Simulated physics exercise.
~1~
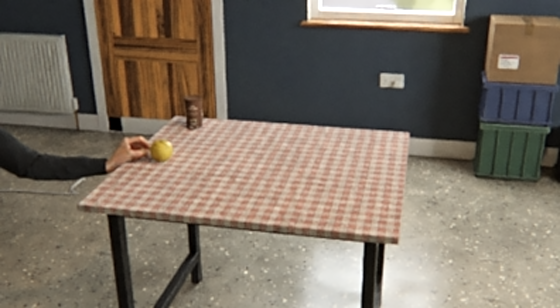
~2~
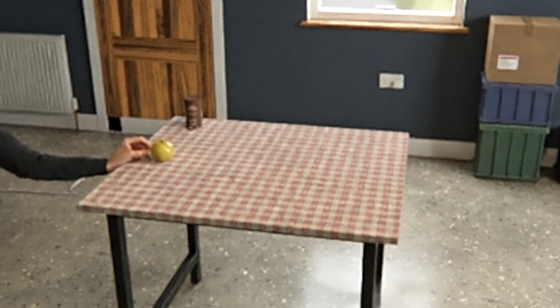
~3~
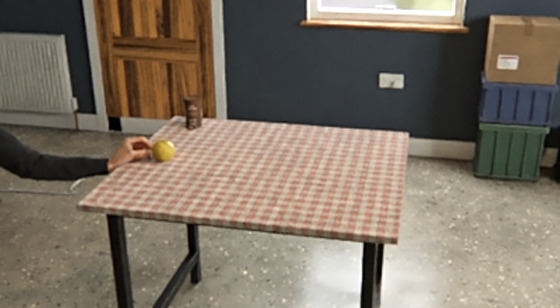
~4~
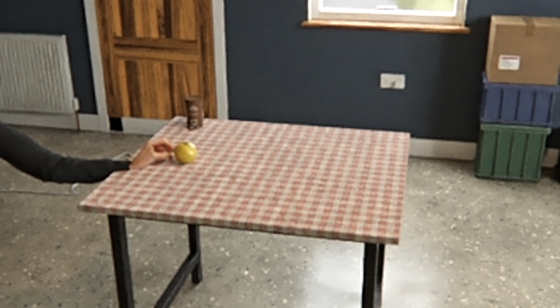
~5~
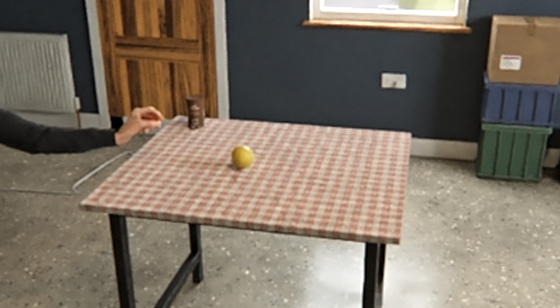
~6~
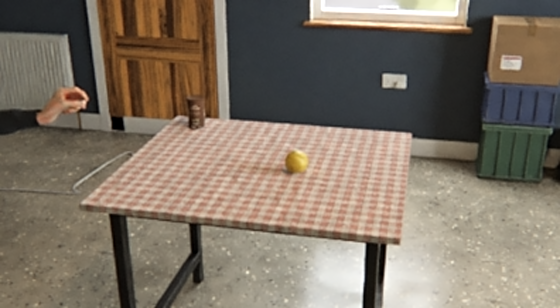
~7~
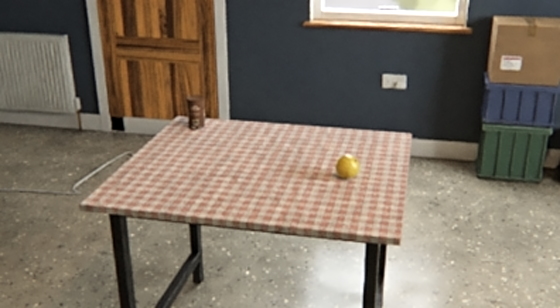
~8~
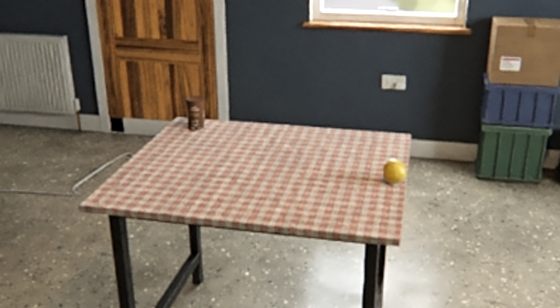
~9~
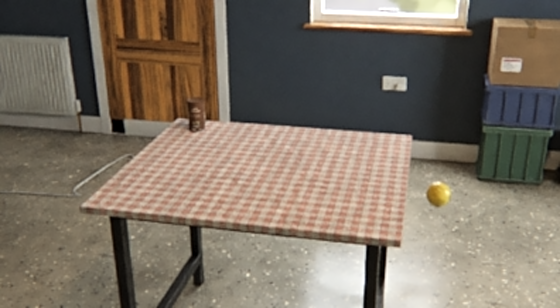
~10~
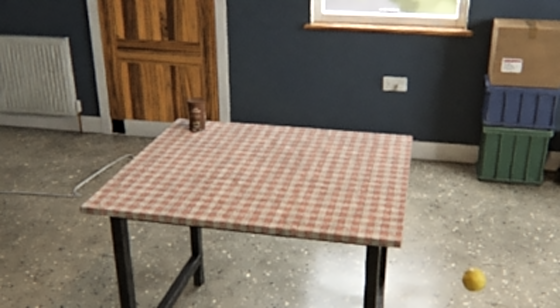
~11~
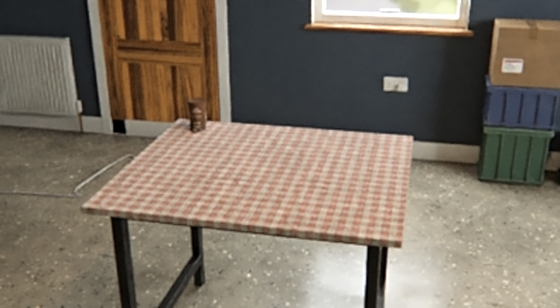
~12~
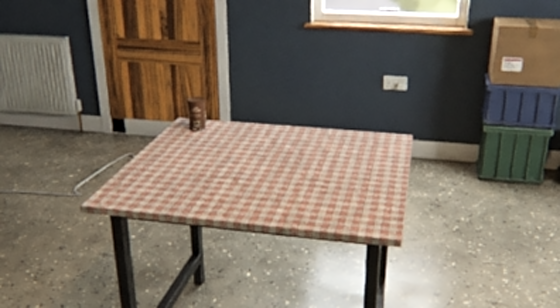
The clip opens on a table covered with a red and white checked cloth, where a hand reaching in from the left holds a yellow apple near the left edge and a brown tin stands at the back corner. After a brief pause, the hand pushes the apple to the right and lets go. The arm draws back out of view while the apple keeps travelling across the cloth. It reaches the right side, passes over the edge and falls towards the floor. The apple then drops out of sight, leaving only the tin on the table.
